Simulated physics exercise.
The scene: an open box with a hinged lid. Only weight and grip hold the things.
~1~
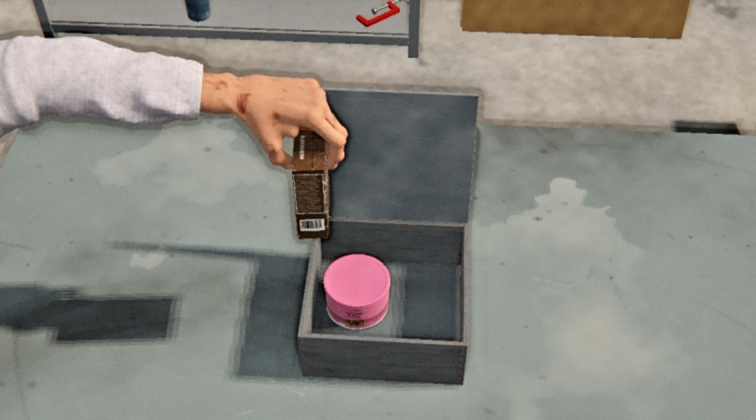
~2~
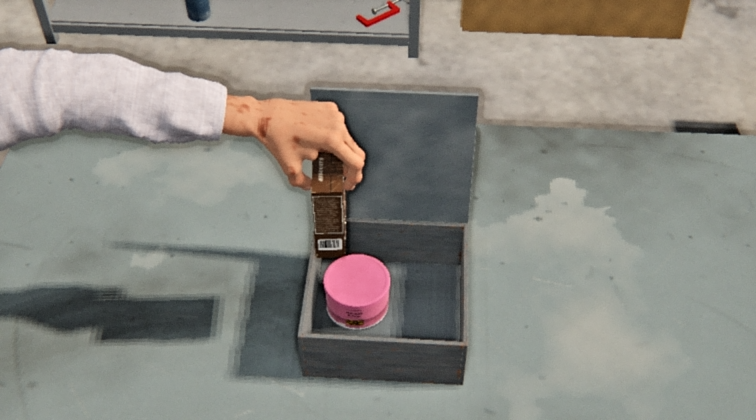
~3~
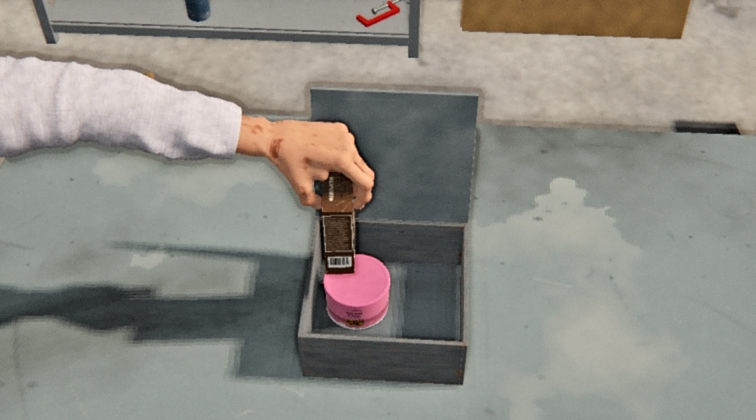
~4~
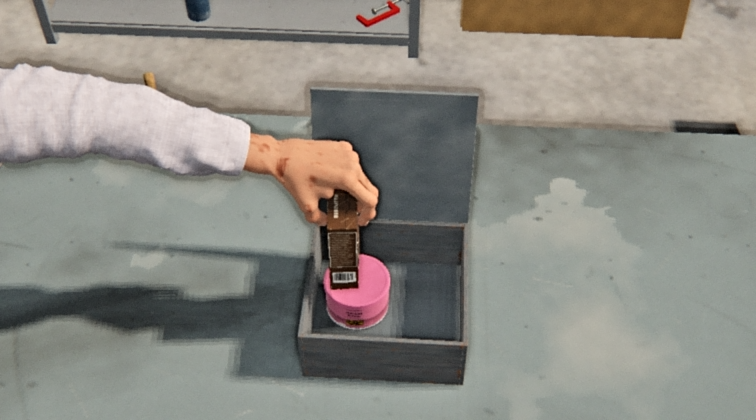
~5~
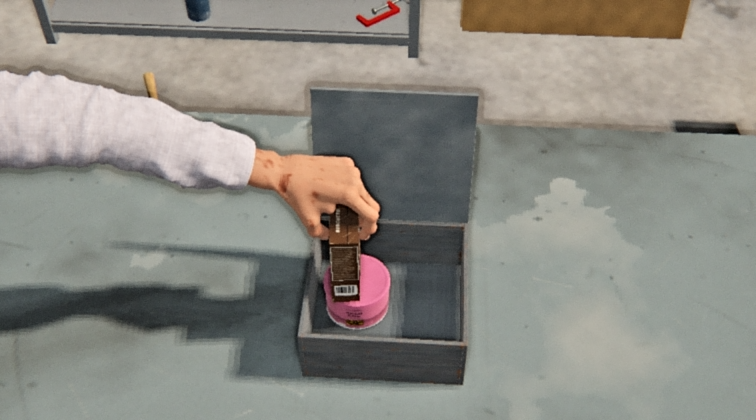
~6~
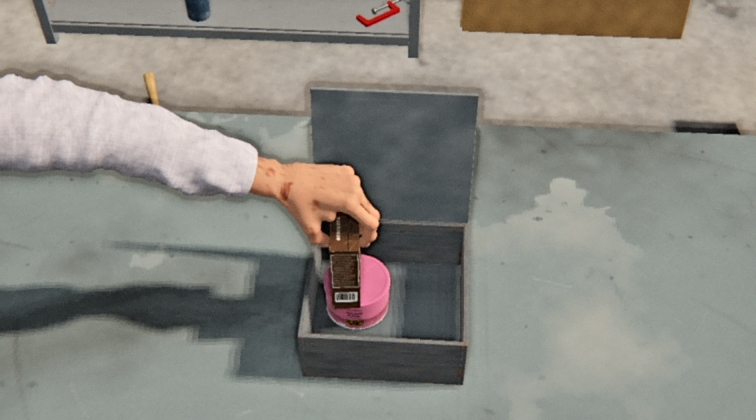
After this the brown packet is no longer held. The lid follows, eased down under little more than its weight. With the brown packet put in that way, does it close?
The lid stays ajar.
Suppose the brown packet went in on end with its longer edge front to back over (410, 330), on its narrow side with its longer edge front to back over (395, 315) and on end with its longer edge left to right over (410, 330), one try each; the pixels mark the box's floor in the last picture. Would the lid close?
First try: It will not close; second try: It closes; third try: It stays ajar.
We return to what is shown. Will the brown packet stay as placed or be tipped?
It keeps its pose.
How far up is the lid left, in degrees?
Some 55° above the rim.
Then, 1.10 s past the last view, lid starting down.
Then, 1.40 s past the last view, lid 72° above the rim.
Finally, lid 57° above the rim; both still in place. Final places as the last picture's camera would see them, brown packet near (346, 259).
